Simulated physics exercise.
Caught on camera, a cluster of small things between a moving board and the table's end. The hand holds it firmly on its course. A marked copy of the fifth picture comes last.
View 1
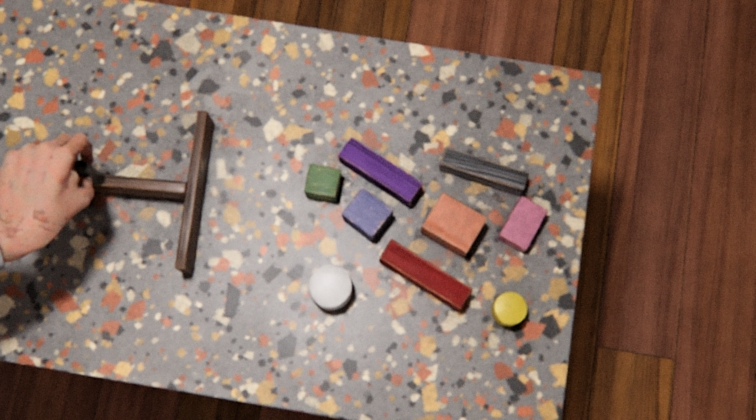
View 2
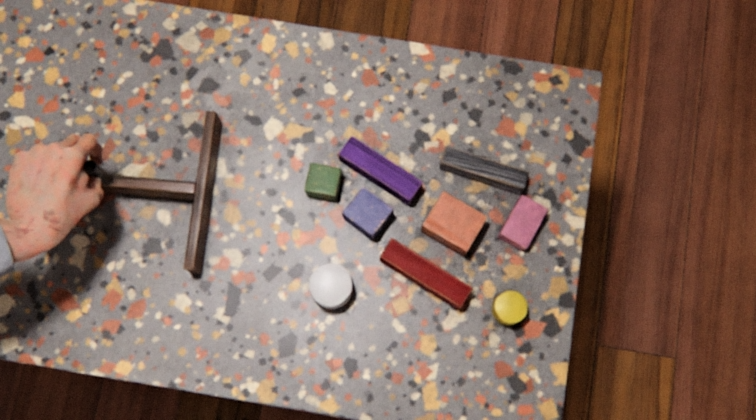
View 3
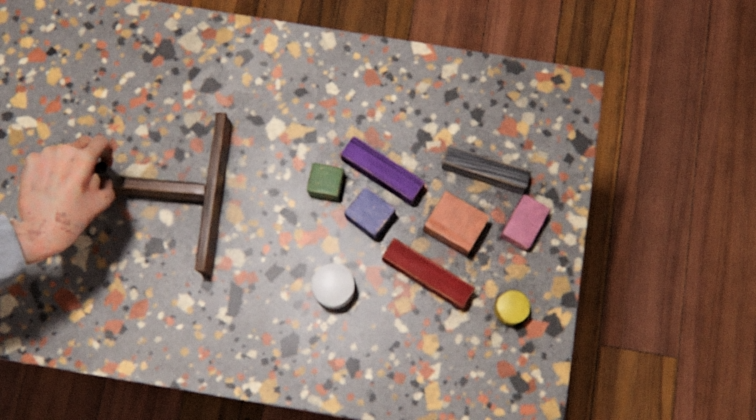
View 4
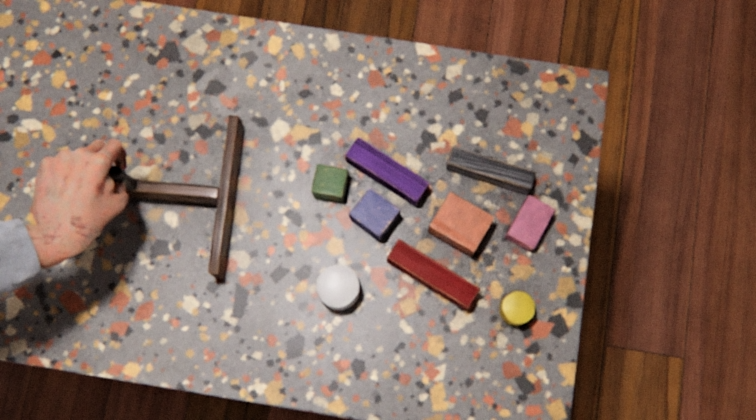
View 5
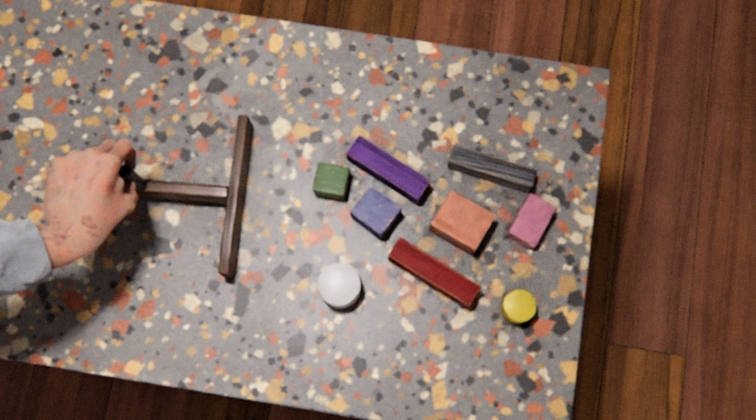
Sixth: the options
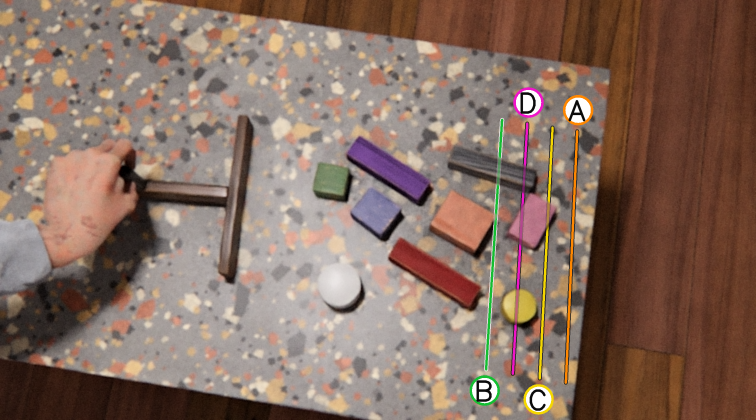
A dark T-shaped wooden board, gripped by a hand at its handle, slides slowly to the right across a speckled tabletop. It closes part of the gap to a cluster of coloured blocks, sticks, a white round object and a yellow tin, which stay in their places, still untouched.
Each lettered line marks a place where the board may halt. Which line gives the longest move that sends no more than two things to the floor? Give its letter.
D.
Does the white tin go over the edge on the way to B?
By then, no.
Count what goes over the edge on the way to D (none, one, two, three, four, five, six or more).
Two.
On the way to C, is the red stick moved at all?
Yes.
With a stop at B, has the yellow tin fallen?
Yes.
On the marked copy, A at (572, 253); B at (494, 241); C at (546, 249); D at (520, 245).
With D. Early on, board (336, 209); white tin (356, 288); purple stick (392, 167).
Further on, board (441, 225); yellow tin (544, 319); pink block (547, 222).
At the end, board (521, 238); pink block over the edge; yellow tin over the edge; two fallen.
As for the rest, A drops five; B is within the limit but short; C drops four.
